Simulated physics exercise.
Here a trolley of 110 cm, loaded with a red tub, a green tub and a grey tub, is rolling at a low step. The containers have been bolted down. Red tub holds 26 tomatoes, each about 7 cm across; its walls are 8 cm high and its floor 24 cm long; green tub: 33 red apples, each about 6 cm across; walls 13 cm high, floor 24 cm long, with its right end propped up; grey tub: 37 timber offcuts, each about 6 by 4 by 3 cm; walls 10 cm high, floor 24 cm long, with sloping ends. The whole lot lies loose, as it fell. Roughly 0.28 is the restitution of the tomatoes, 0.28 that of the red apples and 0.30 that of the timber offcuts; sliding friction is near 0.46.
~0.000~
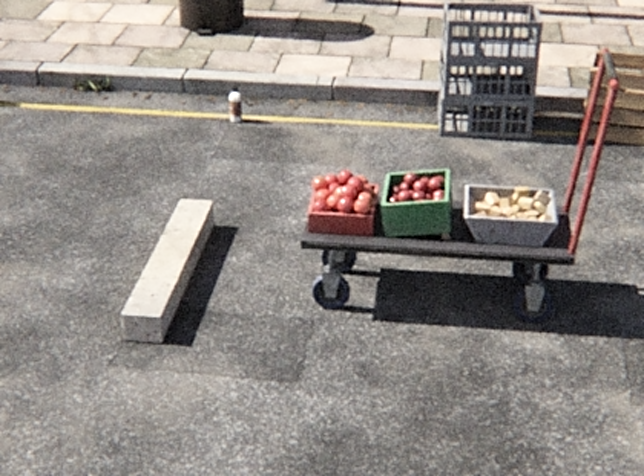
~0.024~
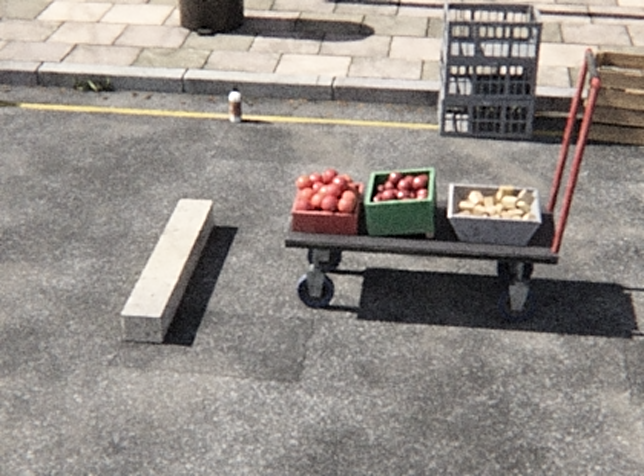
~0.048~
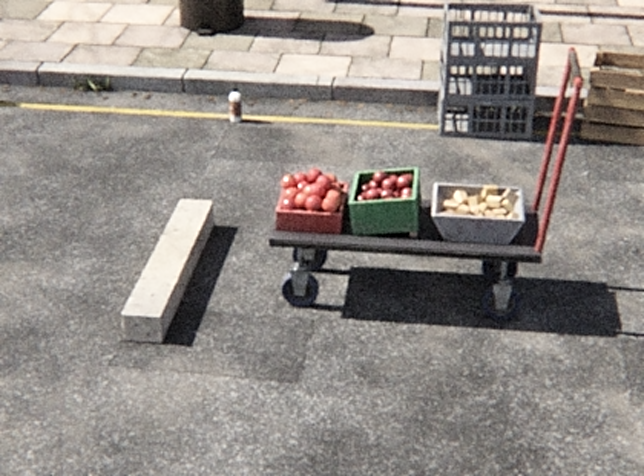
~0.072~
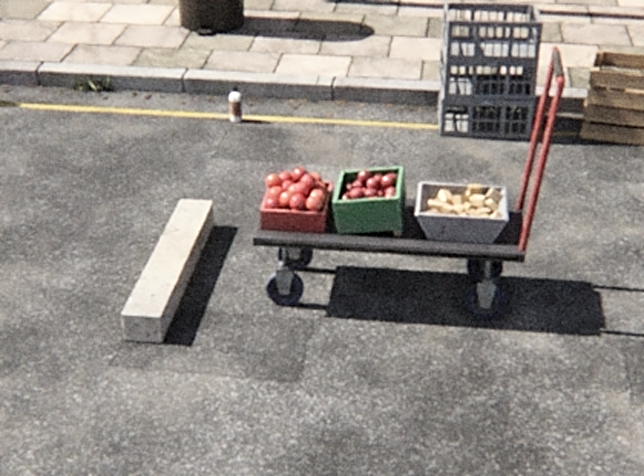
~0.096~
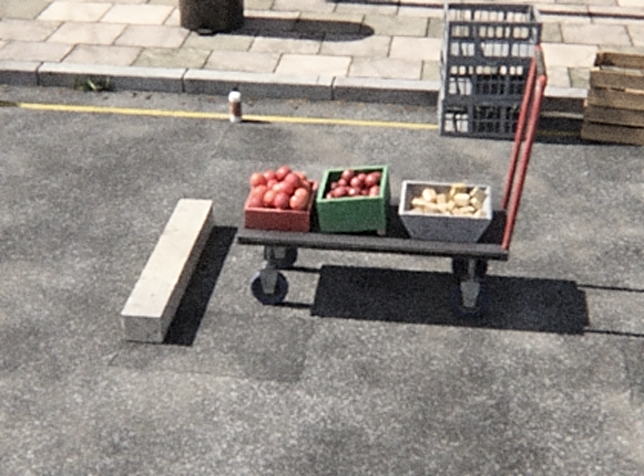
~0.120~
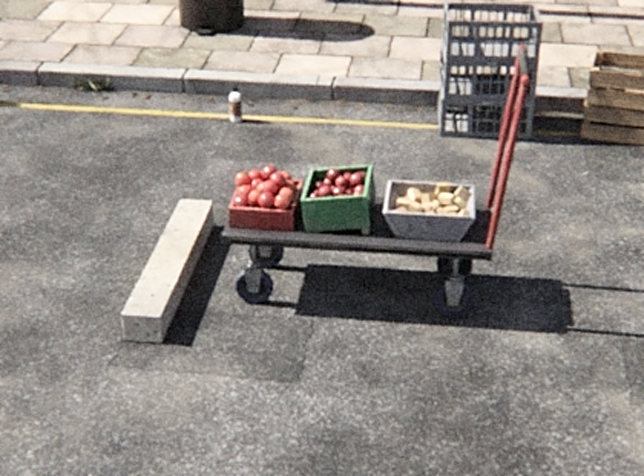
A flat trolley with a red handle rolled slowly and steadily left across the pavement toward a pale block, carrying red tomatoes, dark red apples and light brown chunks in red, green and grey tubs.
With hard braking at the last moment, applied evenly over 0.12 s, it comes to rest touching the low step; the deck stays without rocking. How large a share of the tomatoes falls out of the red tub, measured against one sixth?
Out of the red tub falls more than a sixth of the tomatoes.
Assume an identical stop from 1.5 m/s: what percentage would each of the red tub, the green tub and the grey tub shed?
Then the red tub sheds 10 per cent of its load, the green tub 0 per cent, and the grey tub 0 per cent.
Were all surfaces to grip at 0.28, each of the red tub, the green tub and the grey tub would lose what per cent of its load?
Red tub 40, green tub 10, grey tub 0 per cent.
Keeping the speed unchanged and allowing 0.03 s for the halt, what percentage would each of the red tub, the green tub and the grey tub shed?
Red tub 50 %, green tub 10 %, grey tub 20 %.
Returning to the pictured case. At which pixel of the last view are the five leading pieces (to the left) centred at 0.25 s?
Their mean place is roughly (184, 181) in the last picture.
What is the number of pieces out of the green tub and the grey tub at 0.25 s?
Estimate at that time - green tub 0, grey tub 0, give or take.
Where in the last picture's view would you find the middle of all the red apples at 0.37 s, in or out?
Somewhere around pixel (277, 191).
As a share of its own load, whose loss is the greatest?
Red tub.
After 0.15 s, it begins to slow.
After 0.25 s, red tub 24 in, 2 out, green tub 33 in, 0 out and grey tub 37 in, 0 out.
After 0.37 s, red tub 20 in, 6 out, green tub 32 in, 1 out and grey tub 36 in, 1 out.
After 0.60 s, red tub 17 in, 9 out, green tub 31 in, 2 out and grey tub 35 in, 2 out.
Final count (at 1.10 s), red tub 17 in, 9 out, green tub 31 in, 2 out and grey tub 36 in, 1 out. Asked share, 9 of 26, 35 per cent.
